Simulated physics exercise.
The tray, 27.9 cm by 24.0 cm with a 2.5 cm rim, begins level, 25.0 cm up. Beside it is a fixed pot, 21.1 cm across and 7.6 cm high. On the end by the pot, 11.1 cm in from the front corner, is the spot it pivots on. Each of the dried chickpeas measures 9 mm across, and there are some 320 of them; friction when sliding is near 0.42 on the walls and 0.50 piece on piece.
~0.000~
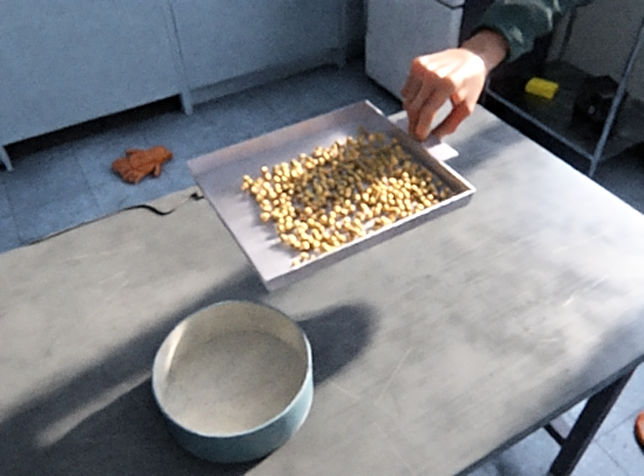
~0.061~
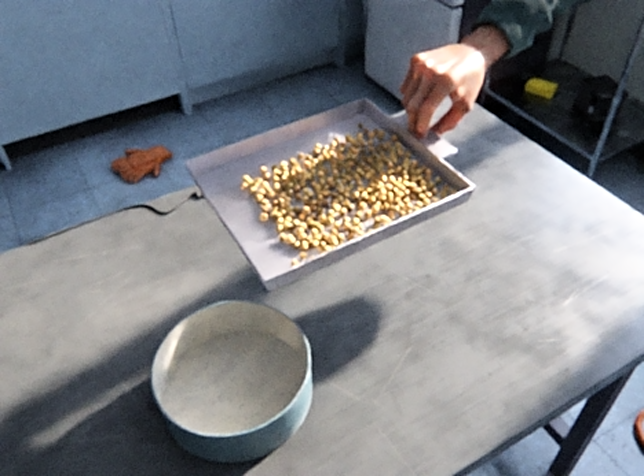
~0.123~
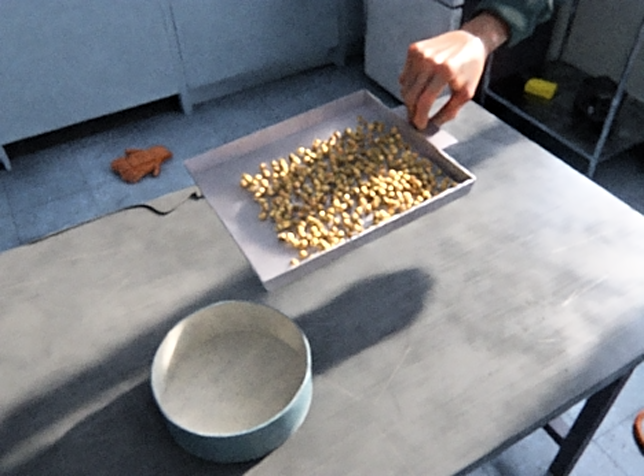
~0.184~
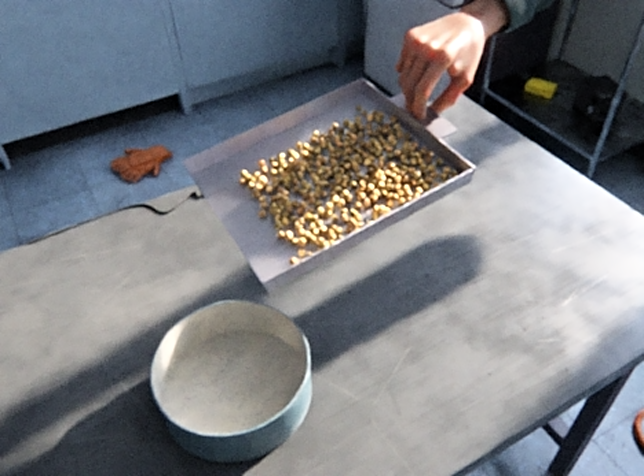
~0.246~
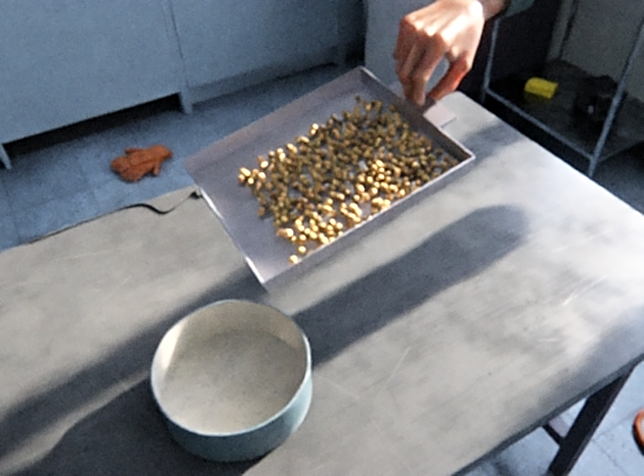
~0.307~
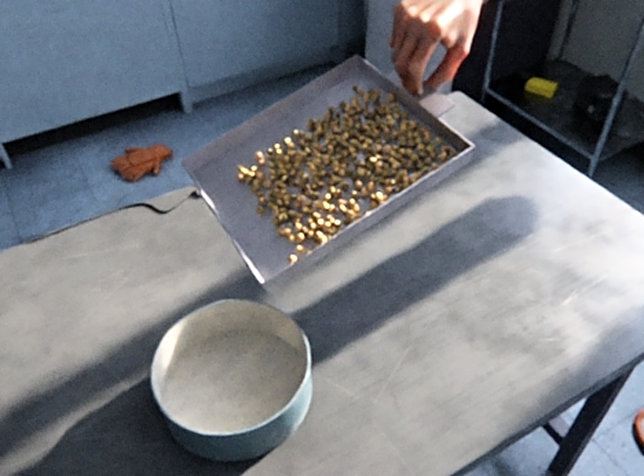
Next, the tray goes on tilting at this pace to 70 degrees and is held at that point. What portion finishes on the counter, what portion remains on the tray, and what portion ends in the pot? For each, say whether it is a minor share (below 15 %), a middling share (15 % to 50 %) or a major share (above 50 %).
I expect this. Counter - a minor share. Left on the tray - a major share. Pot - a minor share.
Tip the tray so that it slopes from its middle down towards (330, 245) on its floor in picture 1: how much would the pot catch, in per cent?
Roughly 0 per cent.
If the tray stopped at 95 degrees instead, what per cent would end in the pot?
It would land at about 85 percent.
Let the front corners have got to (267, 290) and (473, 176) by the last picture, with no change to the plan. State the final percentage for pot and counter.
You'd end with pot at 0 and counter at 0.
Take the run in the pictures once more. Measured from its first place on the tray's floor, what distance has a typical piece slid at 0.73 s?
It has moved some 10 cm from its start.
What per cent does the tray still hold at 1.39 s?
It works out to near 95 per cent of the load.
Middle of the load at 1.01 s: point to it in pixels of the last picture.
At that moment the load's centre is around (245, 211).
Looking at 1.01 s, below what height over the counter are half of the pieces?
Roughly 28 cm above the counter.
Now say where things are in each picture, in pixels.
The first picture shows tray tilt 0 degrees, front corners at (268, 277) and (471, 189); middle of the pieces at (348, 191); pot at (232, 362).
The second picture shows tray tilt 1 degrees, front corners at (267, 277) and (471, 186); middle of the pieces at (347, 190).
The third picture shows tray tilt 4 degrees, front corners at (265, 278) and (471, 178), lowest corner left front; middle of the pieces at (347, 185).
The fourth picture shows tray tilt 8 degrees, front corners at (264, 278) and (471, 167), lowest corner left front; middle of the pieces at (346, 179).
The fifth picture shows tray tilt 12 degrees, front corners at (263, 279) and (471, 157), lowest corner left front; middle of the pieces at (344, 173).
The sixth picture shows tray tilt 15 degrees, front corners at (262, 280) and (469, 146), lowest corner left front; middle of the pieces at (343, 167); pot at (231, 360). The tray's pace is about 60 degrees a second.
Then, at 0.73 s, tilt 42 degrees; the tray holds 100 %, the pot 0 %.
After 1.01 s, tilt 59 degrees; the tray holds 100 %, the pot 0 %.
After 1.39 s, tilt 70 degrees; the tray holds 95 %, the pot 5 %.
By 2.3 s all is still; counter 0 %, tray 95 %, pot 5 %.
